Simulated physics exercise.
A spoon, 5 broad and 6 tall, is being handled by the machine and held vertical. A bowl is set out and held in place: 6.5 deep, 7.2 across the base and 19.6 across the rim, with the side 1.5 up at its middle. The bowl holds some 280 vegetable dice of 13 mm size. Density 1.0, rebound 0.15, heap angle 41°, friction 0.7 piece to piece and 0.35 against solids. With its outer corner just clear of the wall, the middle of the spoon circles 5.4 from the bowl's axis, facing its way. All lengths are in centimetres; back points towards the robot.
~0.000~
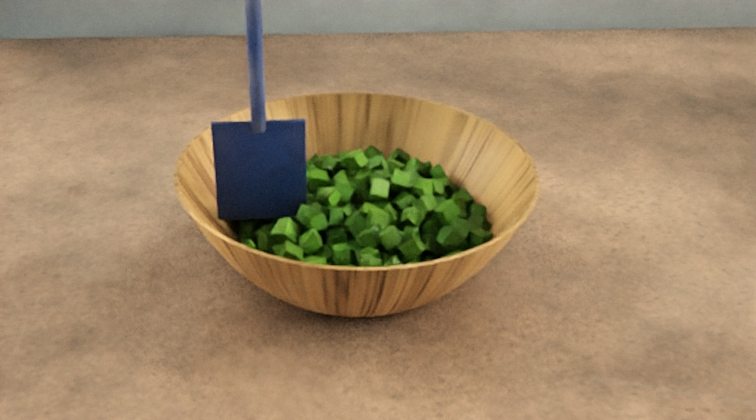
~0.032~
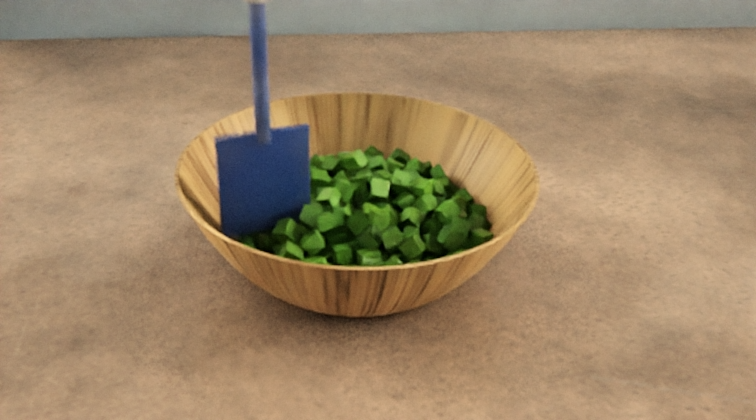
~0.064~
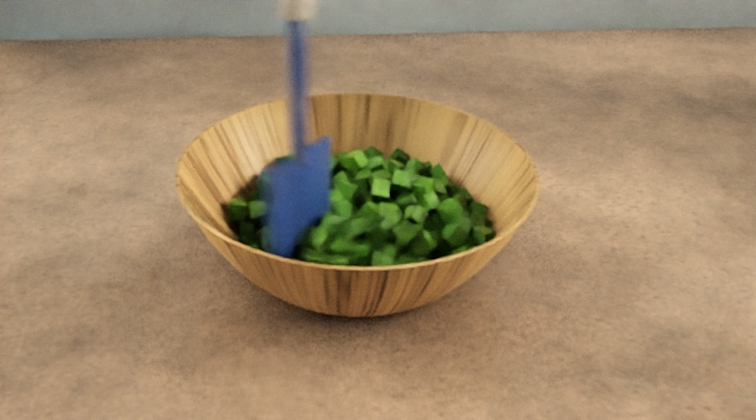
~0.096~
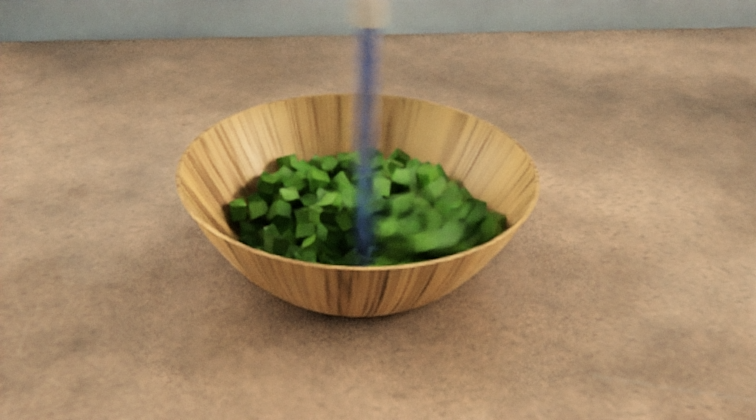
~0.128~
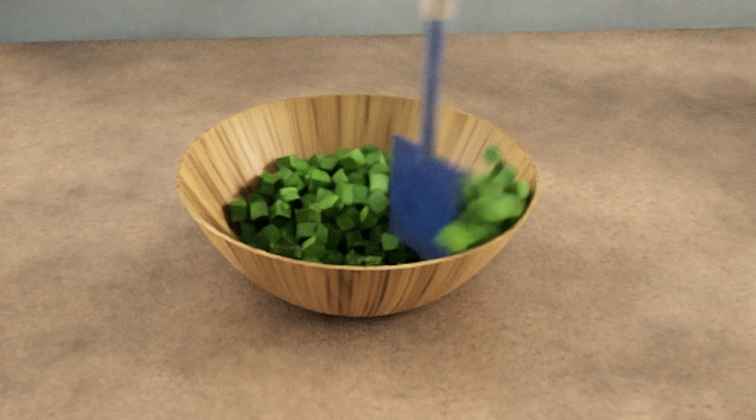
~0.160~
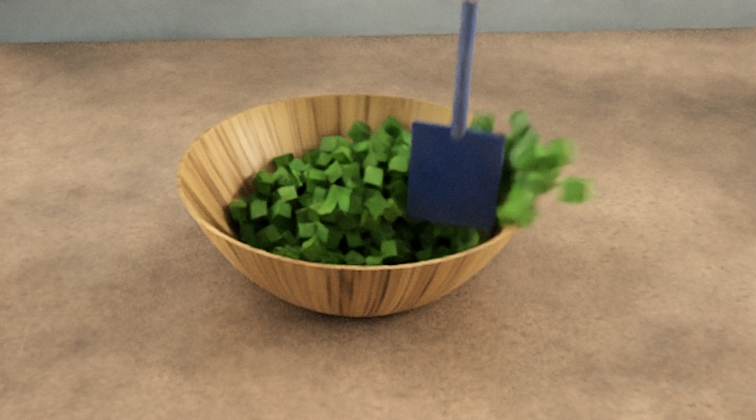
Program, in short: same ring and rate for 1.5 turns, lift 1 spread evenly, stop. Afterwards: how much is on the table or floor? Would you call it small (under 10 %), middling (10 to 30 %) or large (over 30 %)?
I would call it large.
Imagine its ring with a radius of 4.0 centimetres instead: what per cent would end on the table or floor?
Close to 60 in a hundred then.
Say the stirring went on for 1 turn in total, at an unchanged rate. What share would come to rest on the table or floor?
Roughly 25 per cent.
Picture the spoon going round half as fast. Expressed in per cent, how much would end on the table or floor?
In that case some 25 per cent.
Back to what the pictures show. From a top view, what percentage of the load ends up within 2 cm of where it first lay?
15 %.
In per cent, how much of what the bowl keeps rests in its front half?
I'd put it at roughly 45 per cent.
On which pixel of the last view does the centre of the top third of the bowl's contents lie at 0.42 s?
Estimated centre: (379, 251).
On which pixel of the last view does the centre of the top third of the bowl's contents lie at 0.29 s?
About pixel (267, 155).
After 0.29 s, 301° round, highest piece 12 above the table; 222 in the bowl, 8 on the table or floor, 54 in flight or on the tool.
After 0.42 s, 85° round, highest piece 10 above the table; 186 in the bowl, 67 on the table or floor, 31 in flight or on the tool.
After 0.68 s, 180° round, highest piece 4 above the table; 166 in the bowl, 118 on the table or floor.
After 1.38 s, 180° round, highest piece 4 above the table; 166 in the bowl, 118 on the table or floor.
In the end, 166 in the bowl, 118 on the table or floor. That is 42 % on the table or floor.
